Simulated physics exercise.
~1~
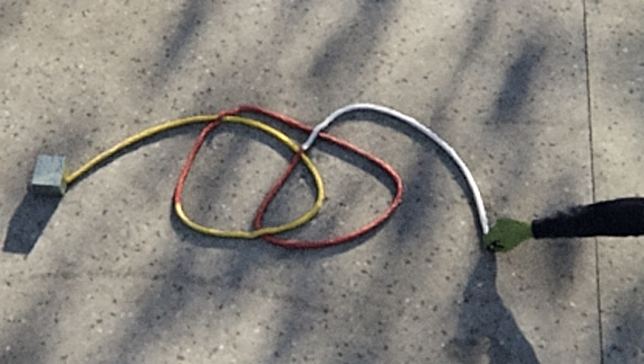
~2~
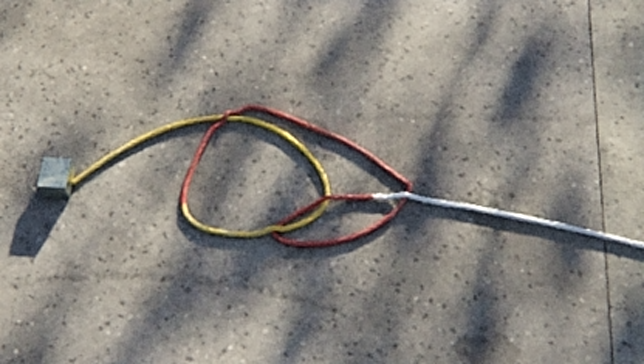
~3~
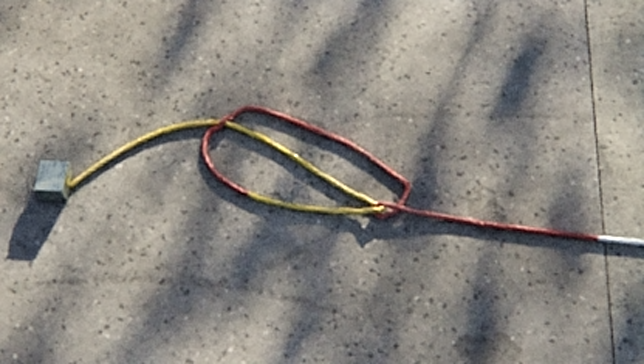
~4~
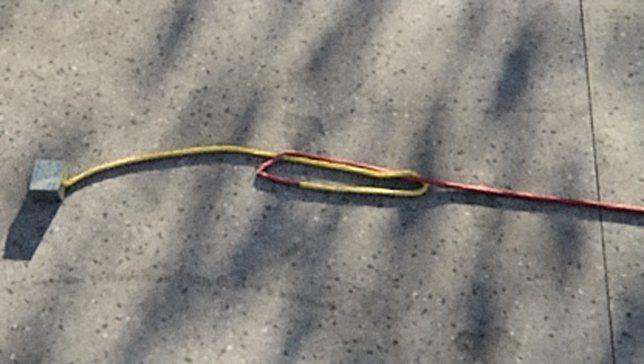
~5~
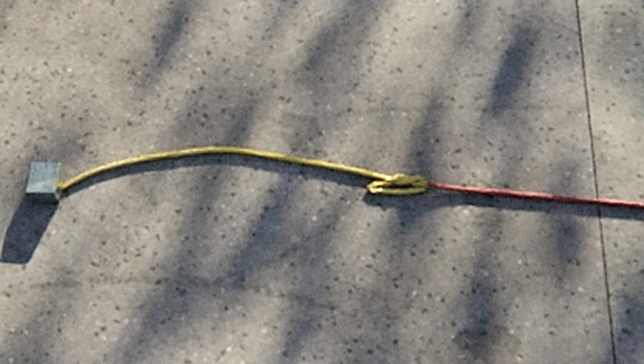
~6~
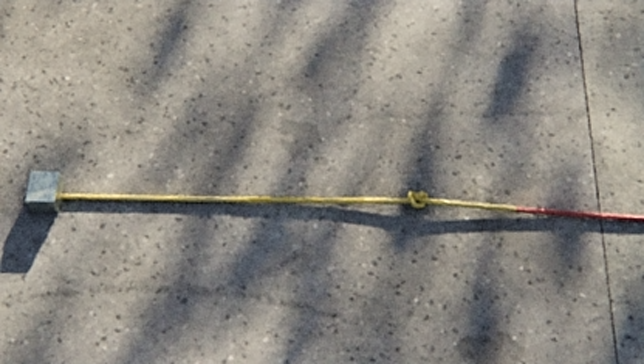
A hand pulls a looped yellow, red and white rope rightward until it knots and straightens.
